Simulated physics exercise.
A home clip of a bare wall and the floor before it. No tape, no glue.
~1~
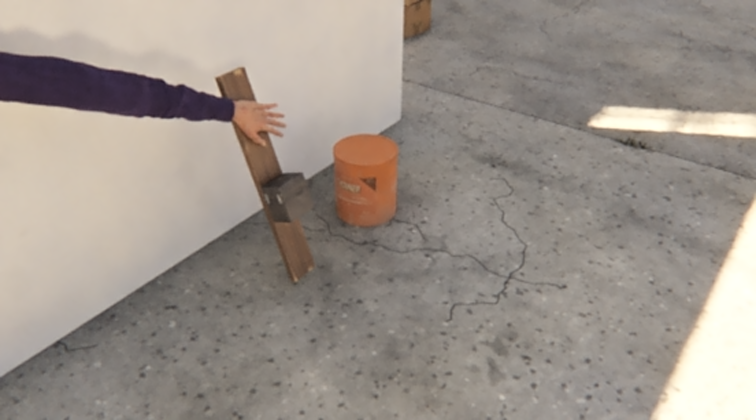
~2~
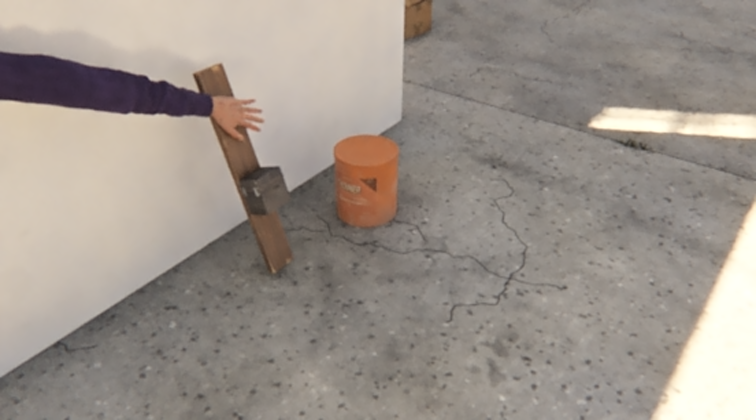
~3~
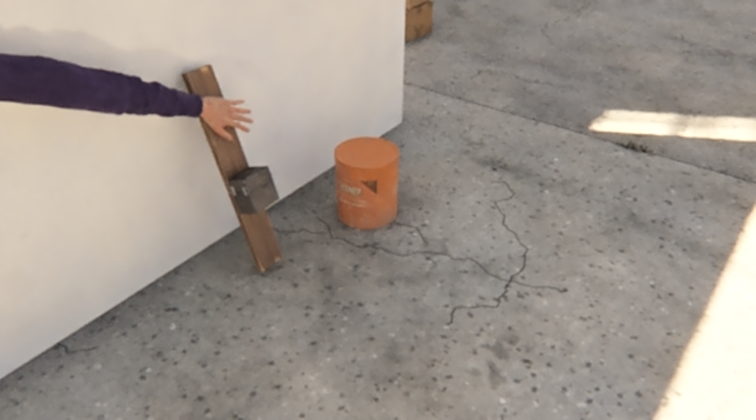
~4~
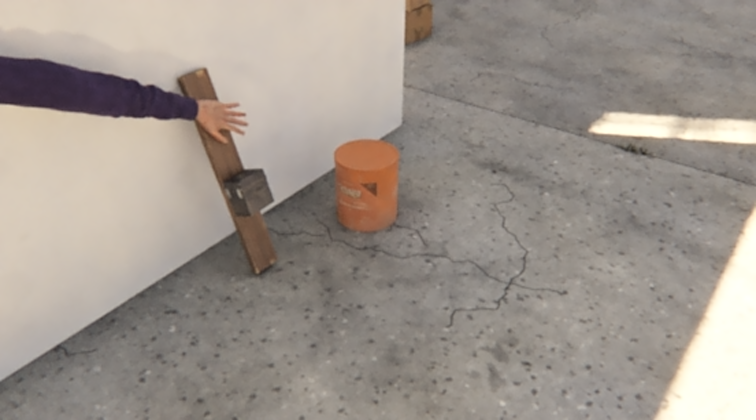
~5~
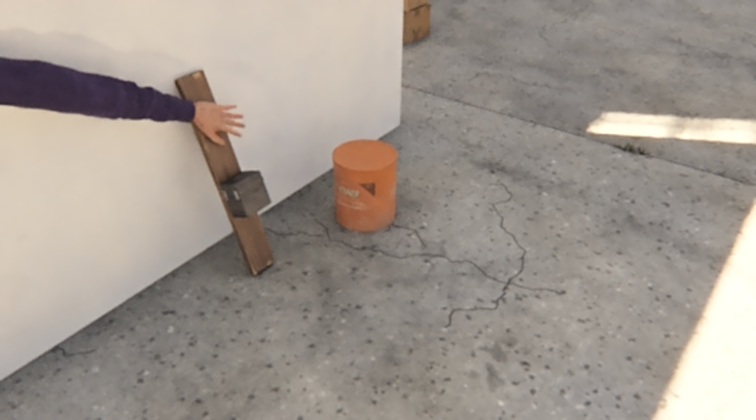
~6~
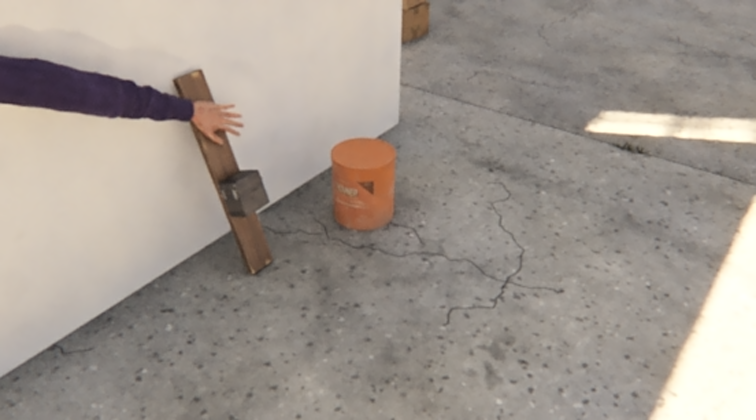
An arm in a dark purple sleeve reaches in from the left across a pale bare wall, seen from above on a cracked, speckled concrete floor. Its hand touches a slanting brown plank with a small dark block on it, left of an orange pail. The hand shifts the plank a short way left until it leans on the wall, still held, while the view stays almost steady.
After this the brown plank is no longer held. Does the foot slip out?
It holds.
Then, 0.40 s past the last view, nothing moves.
Then, 0.90 s past the last view, brown plank resting near (226, 176).
Finally, both still in place. Final places as the last picture's camera would see them, brown plank near (226, 176). The plank remains leaning.
